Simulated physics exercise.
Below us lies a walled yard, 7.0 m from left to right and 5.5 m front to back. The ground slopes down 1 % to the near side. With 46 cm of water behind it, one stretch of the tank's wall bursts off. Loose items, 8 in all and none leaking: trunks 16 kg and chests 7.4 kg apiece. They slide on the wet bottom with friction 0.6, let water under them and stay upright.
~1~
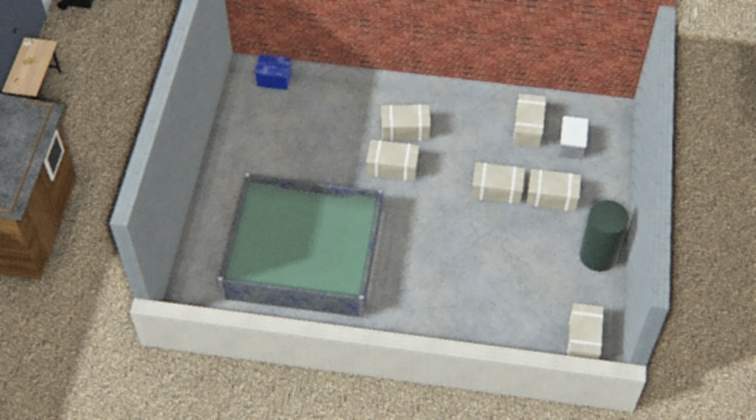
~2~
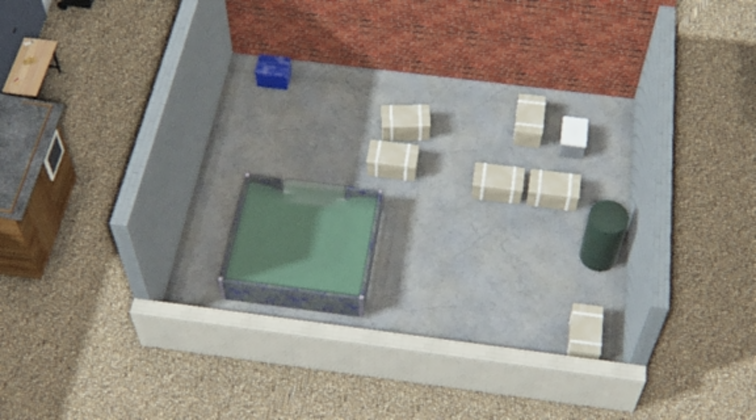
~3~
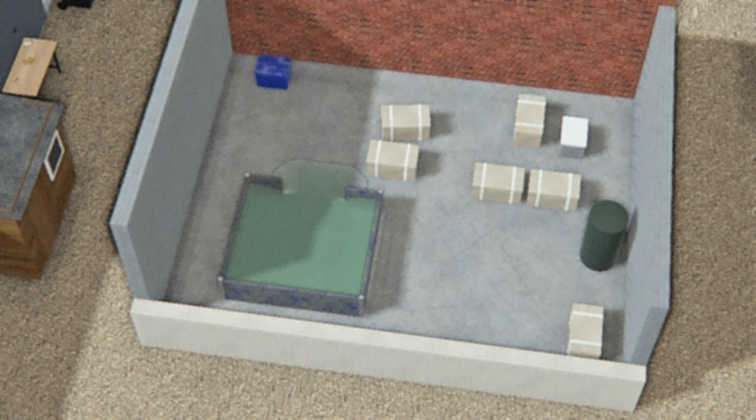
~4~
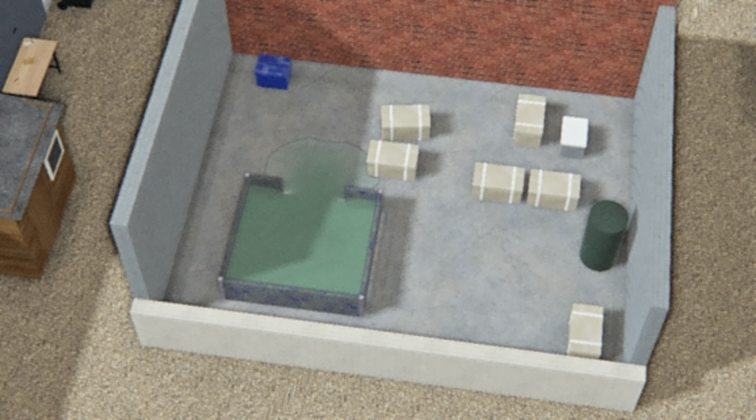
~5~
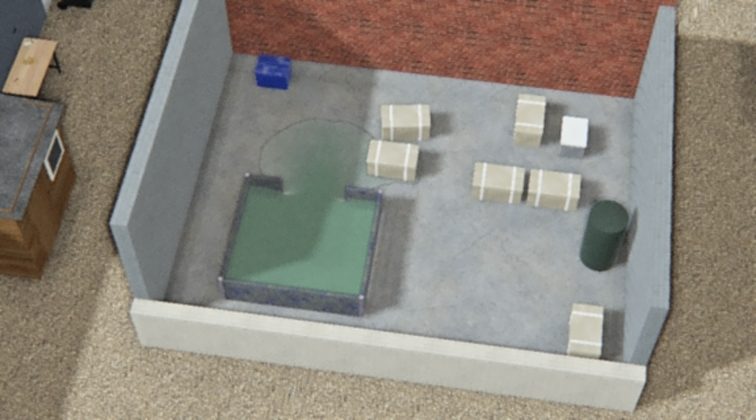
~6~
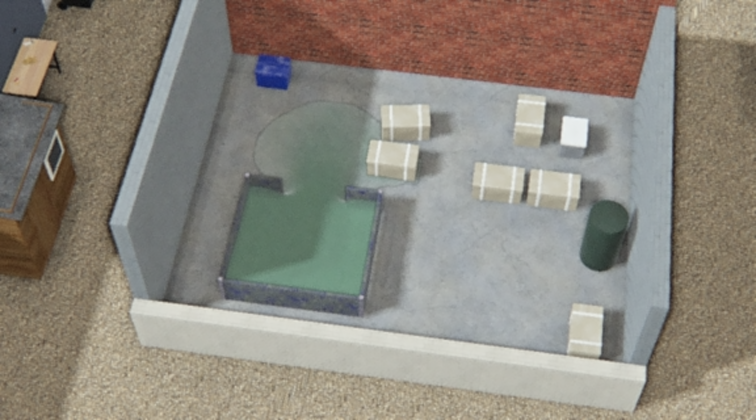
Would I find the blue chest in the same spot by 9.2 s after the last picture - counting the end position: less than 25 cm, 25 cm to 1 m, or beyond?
Blue chest travels far.
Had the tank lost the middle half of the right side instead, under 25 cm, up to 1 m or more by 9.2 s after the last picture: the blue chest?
In that case the blue chest barely shifts.
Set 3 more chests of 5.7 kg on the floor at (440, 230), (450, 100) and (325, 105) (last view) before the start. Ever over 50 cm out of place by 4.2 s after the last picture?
In turn: Less, more, more.
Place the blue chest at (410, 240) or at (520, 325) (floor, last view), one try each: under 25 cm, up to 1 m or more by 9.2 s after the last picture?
In turn: It holds its place; it holds its place.
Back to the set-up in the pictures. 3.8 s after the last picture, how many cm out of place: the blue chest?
About 120 cm.
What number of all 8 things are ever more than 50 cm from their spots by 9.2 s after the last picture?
That makes 6.
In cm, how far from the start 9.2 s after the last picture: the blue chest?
About 450 cm.
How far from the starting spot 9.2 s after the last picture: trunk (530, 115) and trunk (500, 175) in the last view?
In turn: 200 cm, 40 cm.
Then, 1.2 s after the last picture the blue chest is near (260, 48), 0.4 m from its start, afloat; 1 afloat.
Then, 3.8 s after the last picture the blue chest is near (236, 108), 1.1 m from its start, afloat; 2 afloat.
Then, 6.2 s after the last picture the blue chest is near (199, 270), 4.2 m from its start, afloat; 4 afloat.
Then, 9.2 s after the last picture the blue chest is near (204, 298), 4.7 m from its start, afloat; 4 afloat.
